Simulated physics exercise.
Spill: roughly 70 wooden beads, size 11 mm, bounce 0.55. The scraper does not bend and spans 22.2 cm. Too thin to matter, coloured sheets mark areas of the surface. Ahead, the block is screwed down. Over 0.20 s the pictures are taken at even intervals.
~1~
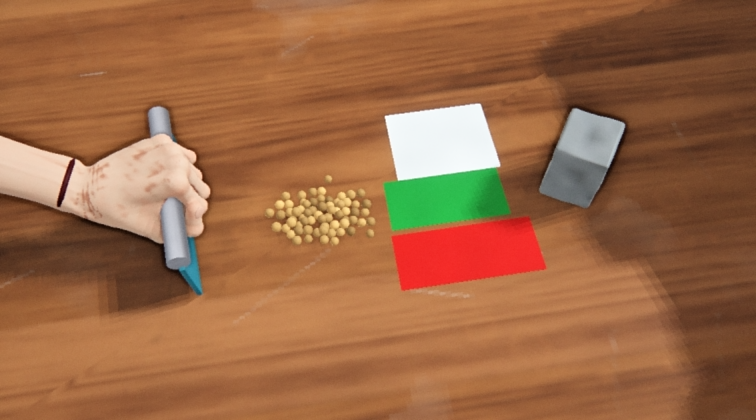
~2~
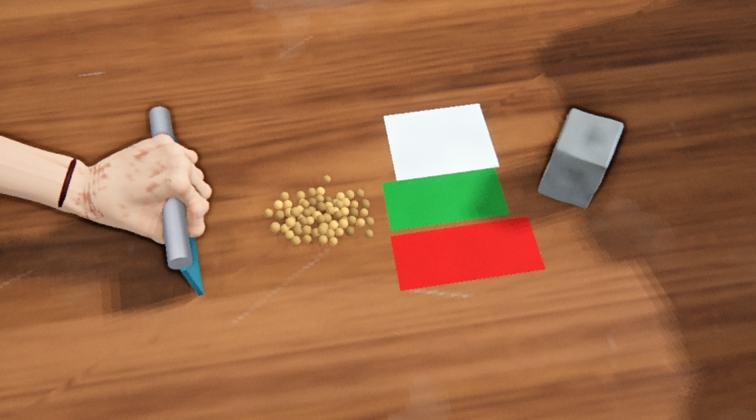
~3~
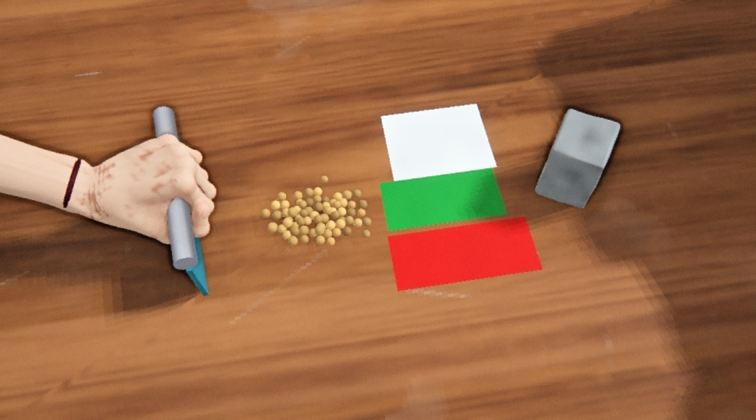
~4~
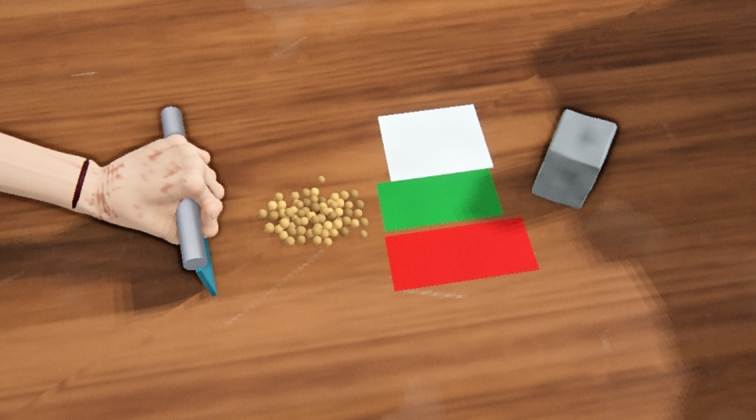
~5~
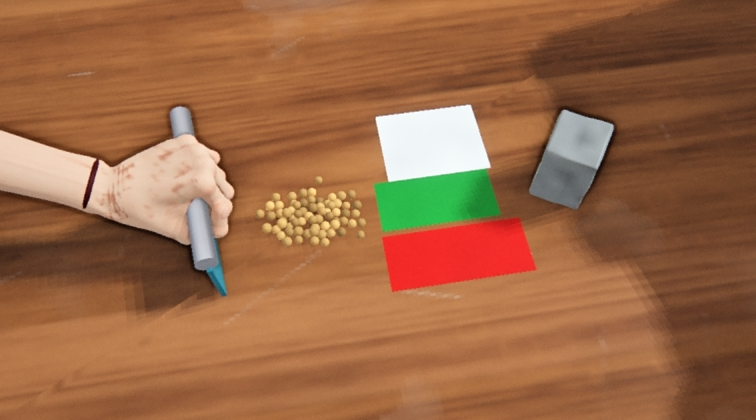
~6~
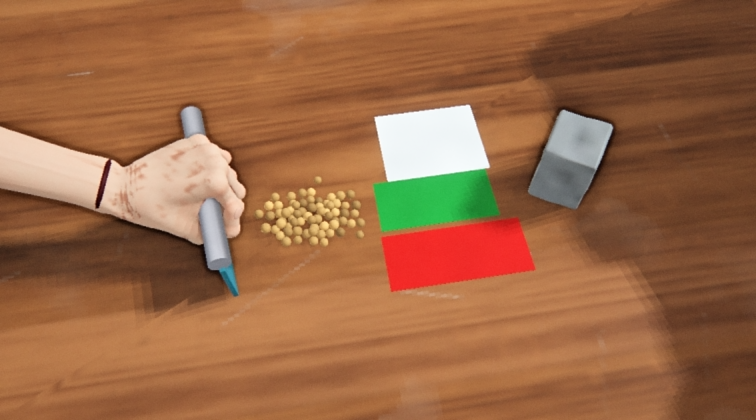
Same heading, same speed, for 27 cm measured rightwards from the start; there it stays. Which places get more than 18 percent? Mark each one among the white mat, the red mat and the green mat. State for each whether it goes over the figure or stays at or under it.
White mat: Goes over, red mat: Goes over, green mat: Goes over.
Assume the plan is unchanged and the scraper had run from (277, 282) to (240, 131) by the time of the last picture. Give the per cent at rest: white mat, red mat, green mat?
In per cent: White mat 20, red mat 20, green mat 35.
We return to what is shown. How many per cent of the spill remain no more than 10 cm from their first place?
0% or thereabouts.
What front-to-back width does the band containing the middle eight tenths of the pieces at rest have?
I'd reckon some 14 centimetres.
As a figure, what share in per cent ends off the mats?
5 per cent.
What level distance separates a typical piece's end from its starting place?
Around 14 cm, measured level.
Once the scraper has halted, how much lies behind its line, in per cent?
Around 0 per cent.
Then, 0.31 s after the last picture, scraper 16 cm from its start, spill 10 cm wide; off the mats 100 %.
Then, 0.62 s after the last picture, scraper 27 cm from its start, spill 15 cm wide; red mat 20 %, green mat 45 %, white mat 20 %, off the mats 15 %.
Then, 0.89 s after the last picture, scraper 28 cm from its start, spill 17 cm wide; red mat 25 %, green mat 45 %, white mat 25 %, off the mats 5 %.
In the end, red mat 25 %, green mat 45 %, white mat 25 %, off the mats 5 %.
